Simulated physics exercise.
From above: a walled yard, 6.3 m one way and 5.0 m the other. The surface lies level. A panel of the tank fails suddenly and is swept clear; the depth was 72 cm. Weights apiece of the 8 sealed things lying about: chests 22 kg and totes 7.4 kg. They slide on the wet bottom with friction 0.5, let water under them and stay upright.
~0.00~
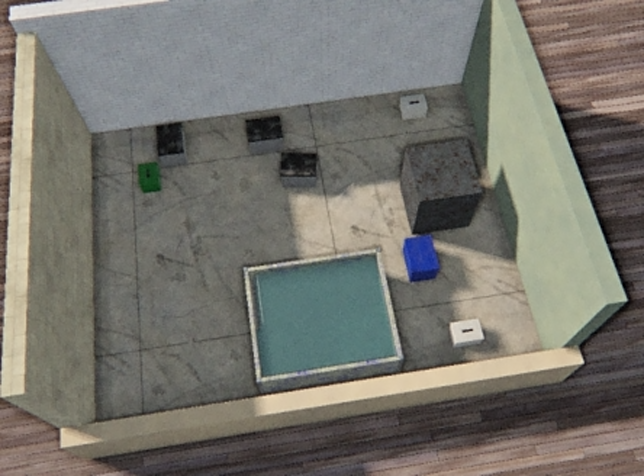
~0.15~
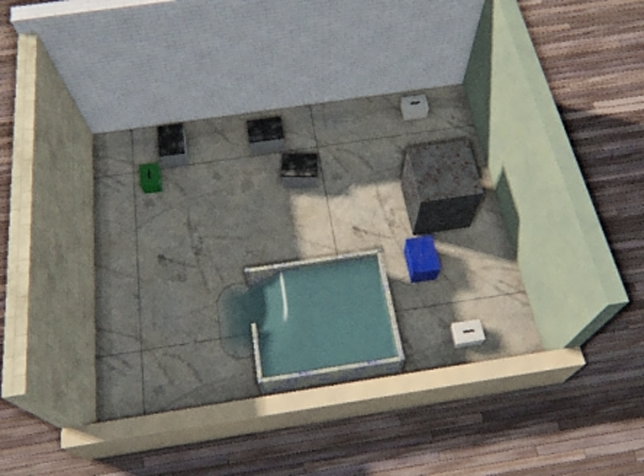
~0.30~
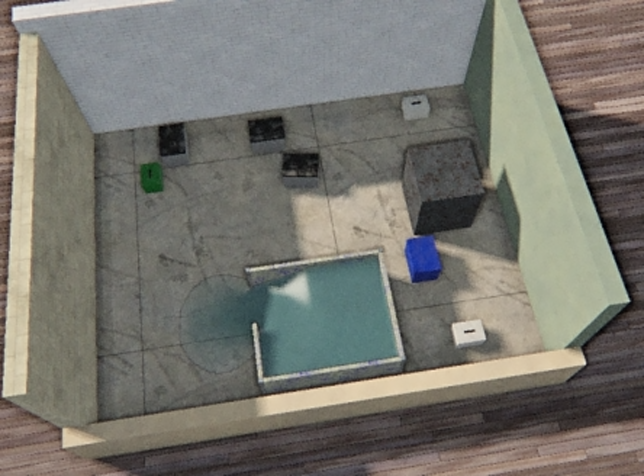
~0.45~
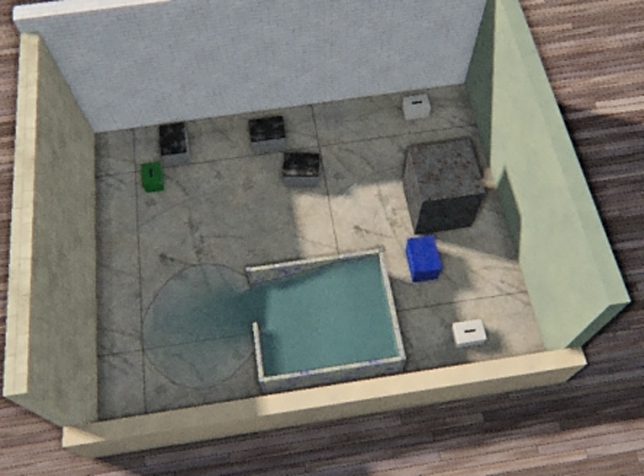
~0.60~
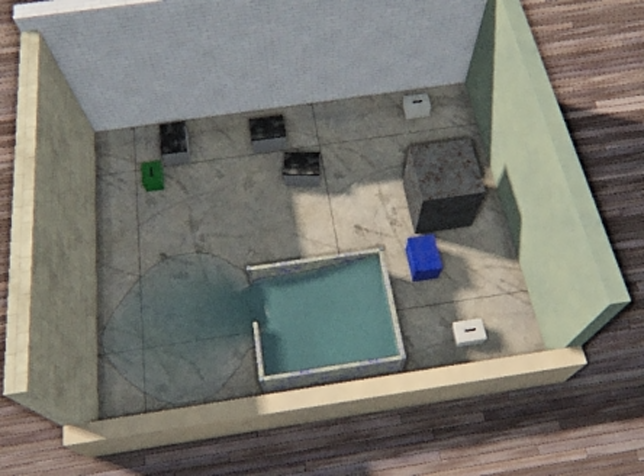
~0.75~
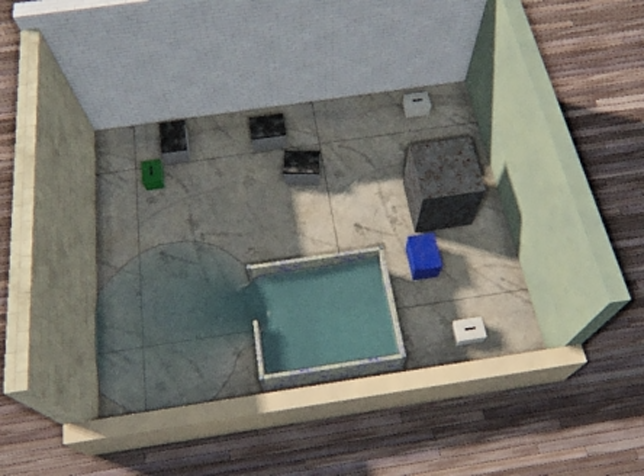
The footage shows a walled yard from above, where the left side of a tank opens and water spreads in a widening rounded sheet across the floor to the left, while the surrounding boxes, including green and blue ones, stay essentially still.
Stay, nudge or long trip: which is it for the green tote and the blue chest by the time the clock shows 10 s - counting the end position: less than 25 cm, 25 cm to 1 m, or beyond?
Green tote travels far; blue chest stays put.
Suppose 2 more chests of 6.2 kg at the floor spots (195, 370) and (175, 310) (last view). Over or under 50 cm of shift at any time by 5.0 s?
In that order: Past it, over.
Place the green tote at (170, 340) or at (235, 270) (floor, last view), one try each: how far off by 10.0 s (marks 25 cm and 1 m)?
In that order: It ends far away; it moves a short way.
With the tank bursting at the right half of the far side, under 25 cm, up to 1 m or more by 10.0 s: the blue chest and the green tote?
Then the blue chest holds its place, the green tote ends far away.
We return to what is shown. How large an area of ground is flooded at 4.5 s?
Roughly 19 m2.
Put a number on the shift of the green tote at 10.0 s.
About 140 cm.
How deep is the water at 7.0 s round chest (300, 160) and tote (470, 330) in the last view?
Roughly 5 and 2 cm.
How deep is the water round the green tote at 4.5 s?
Roughly 5 cm.
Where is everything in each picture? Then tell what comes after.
In the first picture, the green tote at (148, 174) rests on the ground; the blue chest at (422, 253), on the bottom; water covers 2.7 m2; 0 of 8 have shifted.
In the second picture, the green tote at (149, 174) rests on the ground; the blue chest at (423, 254), on the bottom; water covers 3.2 m2; 0 of 8 have shifted.
In the third picture, the green tote at (150, 174), on the bottom; the blue chest at (424, 254) rests on the ground; water covers 4.0 m2; 0 of 8 have shifted.
In the fourth picture, the green tote at (151, 173), on the bottom; the blue chest at (425, 254) rests on the ground; water covers 5.1 m2; 0 of 8 have shifted.
In the fifth picture, the green tote at (151, 172), on the bottom; the blue chest at (425, 253) rests on the ground; 6.3 m2 under water; 0 of 8 have shifted.
In the sixth picture, the green tote at (151, 171) rests on the ground; the blue chest at (425, 251) rests on the ground; 7.5 m2 under water; 0 of 8 have shifted.
After 2.0 s the green tote is near (151, 171), 0.0 m from its start, aground; the blue chest is near (425, 251), 0.0 m from its start, aground; 0 afloat.
After 4.5 s the green tote is near (213, 189), 1.1 m from its start, aground; the blue chest is near (425, 251), 0.0 m from its start, aground; 0 afloat.
After 7.0 s the green tote is near (222, 199), 1.3 m from its start, aground; the blue chest is near (425, 251), 0.0 m from its start, aground; 0 afloat.
After 10.0 s the green tote is near (229, 205), 1.4 m from its start, aground; the blue chest is near (425, 251), 0.0 m from its start, aground; 1 afloat.
